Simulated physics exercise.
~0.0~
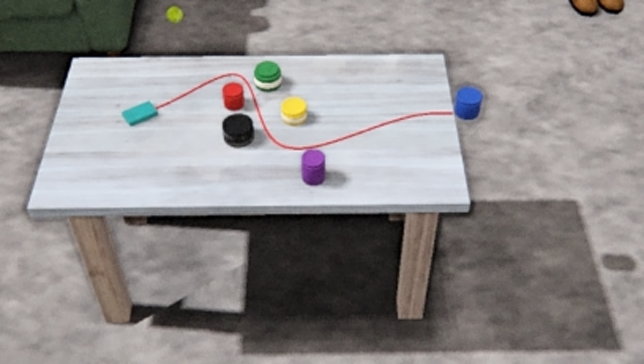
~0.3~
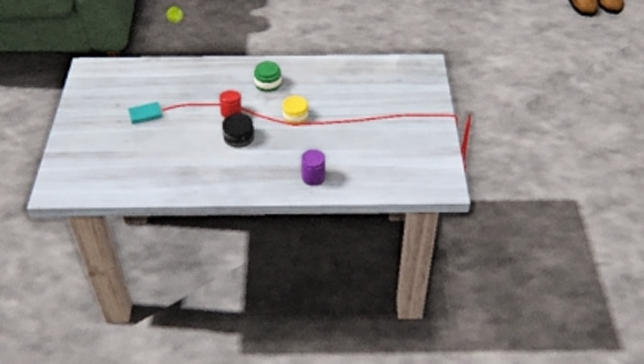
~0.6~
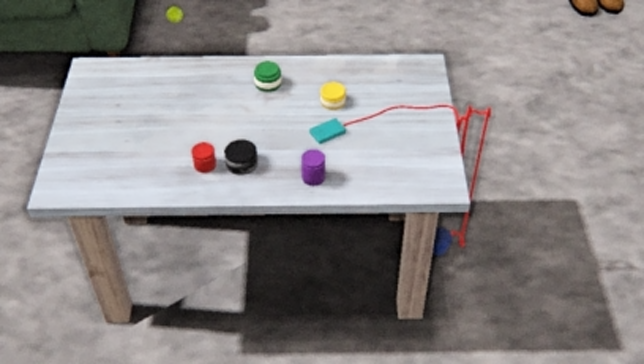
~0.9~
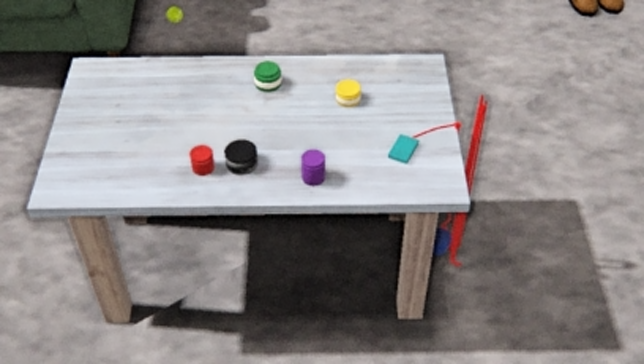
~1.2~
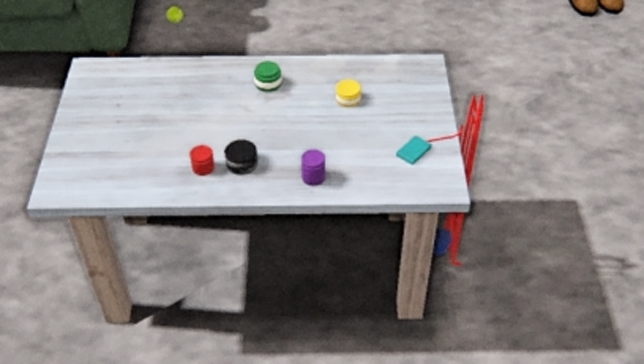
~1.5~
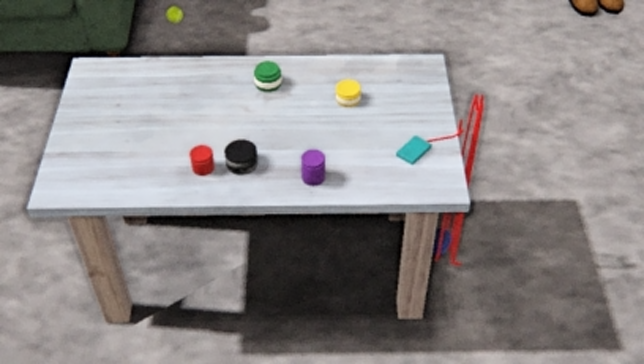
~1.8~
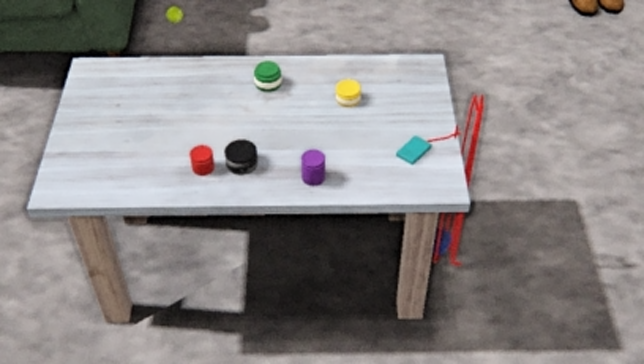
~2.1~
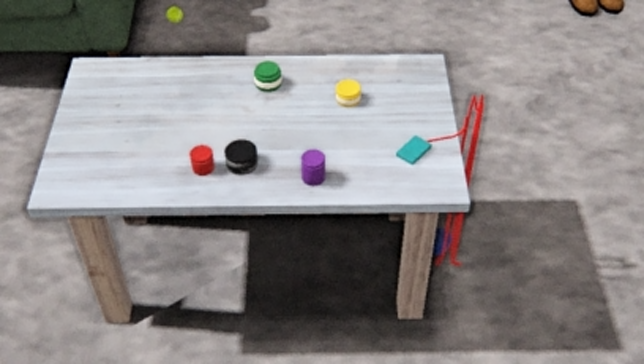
On a pale tabletop, a falling blue cylinder drags a teal block rightward by red cord, shifting tubs before stopping near the edge.
